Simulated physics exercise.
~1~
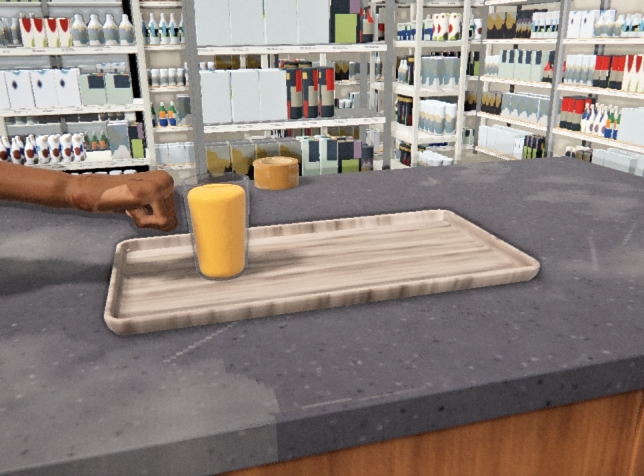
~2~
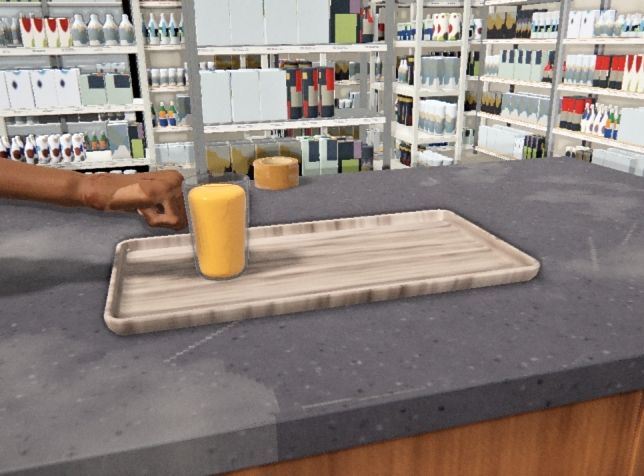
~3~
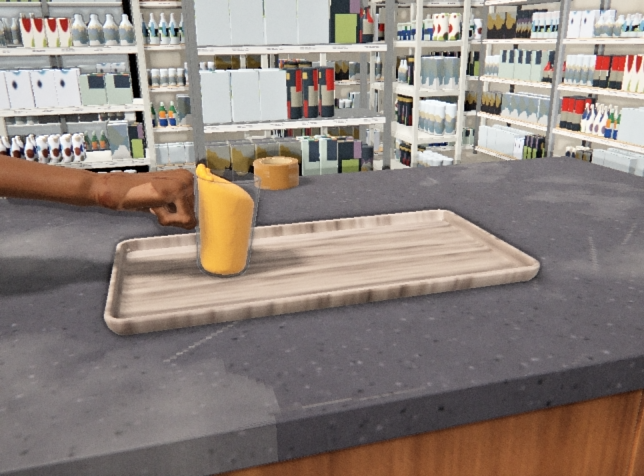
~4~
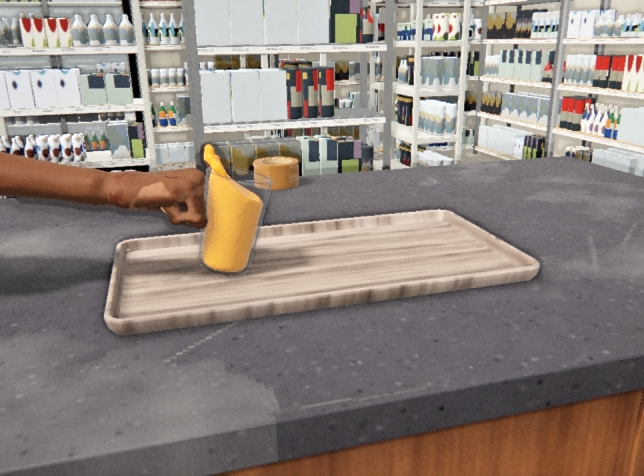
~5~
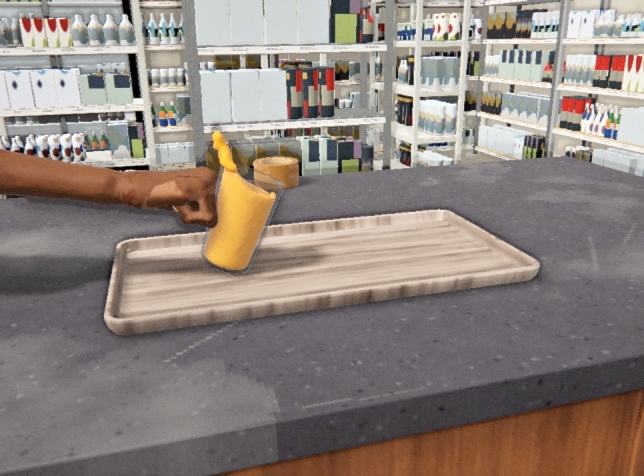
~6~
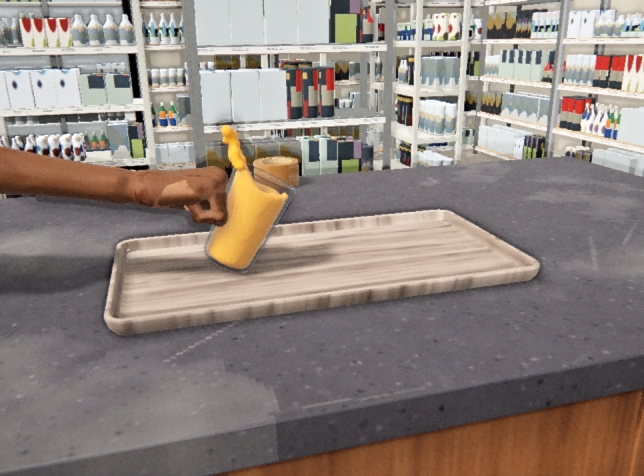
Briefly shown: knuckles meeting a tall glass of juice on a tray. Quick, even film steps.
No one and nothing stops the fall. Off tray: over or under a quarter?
Over.
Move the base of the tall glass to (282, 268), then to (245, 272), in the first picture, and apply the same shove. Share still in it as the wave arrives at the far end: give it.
First some 50, then 40 per cent.
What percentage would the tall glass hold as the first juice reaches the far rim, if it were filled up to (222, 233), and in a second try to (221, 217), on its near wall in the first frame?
Roughly 40 per cent, then roughly 40 per cent.
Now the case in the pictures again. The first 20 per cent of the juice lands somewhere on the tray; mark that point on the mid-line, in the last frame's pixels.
Landing point, centre line: Approx. (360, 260).
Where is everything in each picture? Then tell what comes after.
In the first picture, tilt 0°; right rim (247, 179); surface from (188, 192) to (243, 188); the tray's far rim is at (487, 235); the tray is clear ahead.
In the second picture, tilt 0°; right rim (247, 179); surface from (188, 192) to (243, 188).
In the third picture, tilt 7°; right rim (259, 180); surface from (197, 173) to (247, 189); 1 per cent is over the edge.
In the fourth picture, tilt 13°; right rim (270, 181); surface from (210, 177) to (262, 197); 2 per cent is over the edge.
In the fifth picture, tilt 21°; right rim (282, 185); surface from (220, 193) to (274, 192); 3 per cent is over the edge.
In the sixth picture, tilt 28°; right rim (292, 189); surface from (226, 198) to (288, 190); 3 per cent is over the edge.
A moment on, the tall glass lies on its side and 85 per cent is in the glass, 0 on the tray and 15 above or beyond its rim.
Next, the tall glass lies on its side and 41 per cent is in the glass, 49 on the tray and 10 above or beyond its rim.
Then the tall glass lies on its side and 23 per cent is in the glass, 57 on the tray and 20 above or beyond its rim.
Later the tall glass lies on its side and 11 per cent is in the glass, 55 on the tray and 34 above or beyond its rim.
Finally, 66 per cent is held by tray and glass, 34 is off the tray.
